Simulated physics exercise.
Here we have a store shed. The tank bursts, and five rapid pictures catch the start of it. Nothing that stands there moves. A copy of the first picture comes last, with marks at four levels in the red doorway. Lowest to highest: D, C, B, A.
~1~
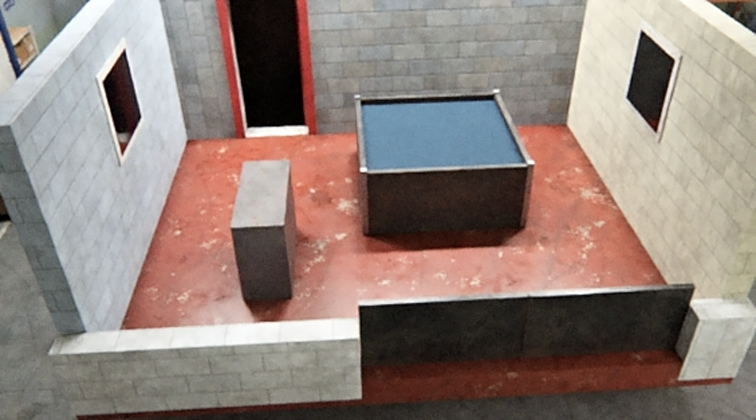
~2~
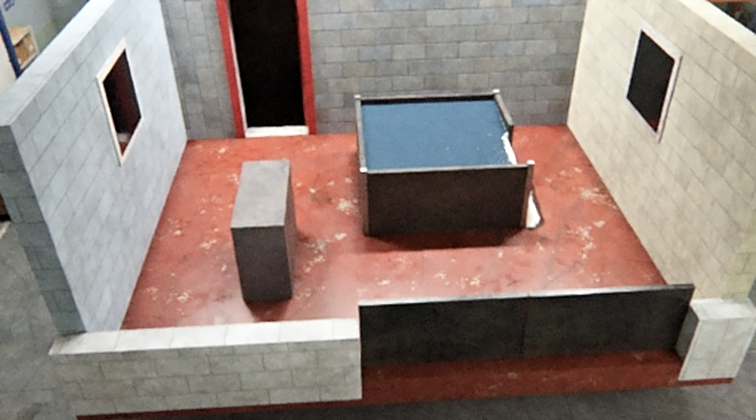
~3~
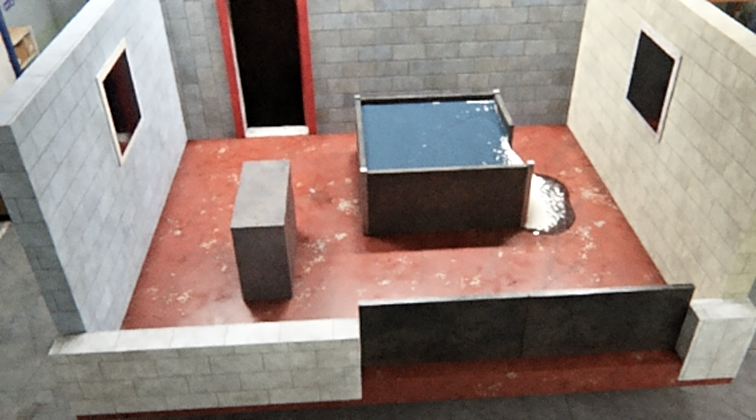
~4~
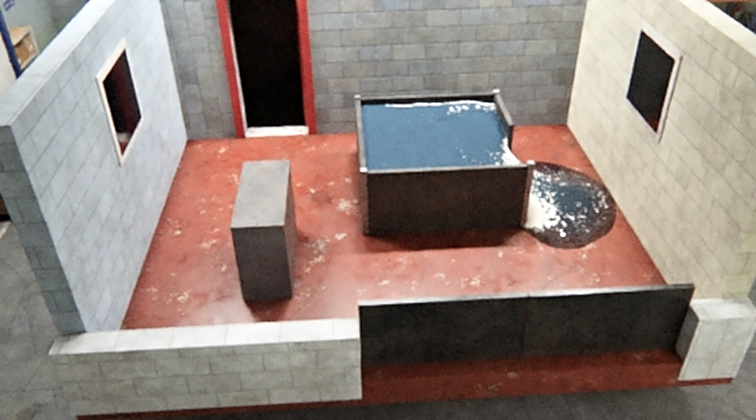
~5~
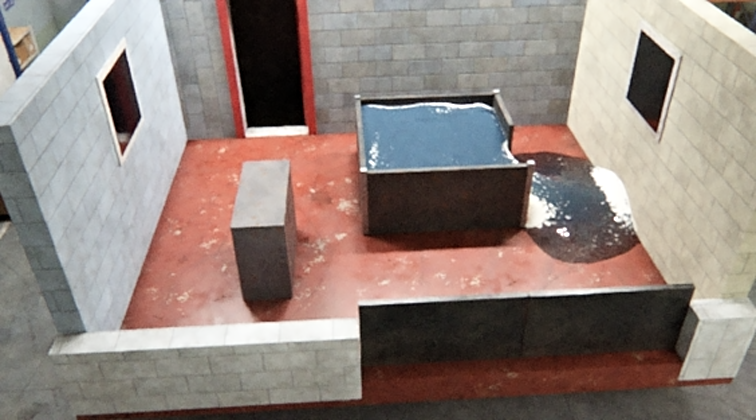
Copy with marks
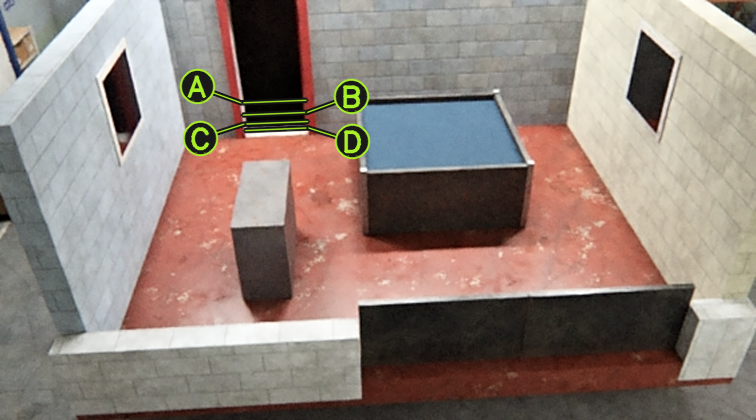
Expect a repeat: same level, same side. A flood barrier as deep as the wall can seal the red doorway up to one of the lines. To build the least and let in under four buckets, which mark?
Go for D.
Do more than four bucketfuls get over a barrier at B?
No, that is safe.
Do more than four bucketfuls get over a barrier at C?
No.
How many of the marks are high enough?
All of the four.
On the marked copy, A at (273, 101); B at (275, 113); C at (276, 122); D at (276, 129); from the bottom up D, C, B, A.
For line A, nothing gets over.
For line B, nothing gets over.
For line C, nothing gets over.
For line D, a splash gets over, under a bucket.
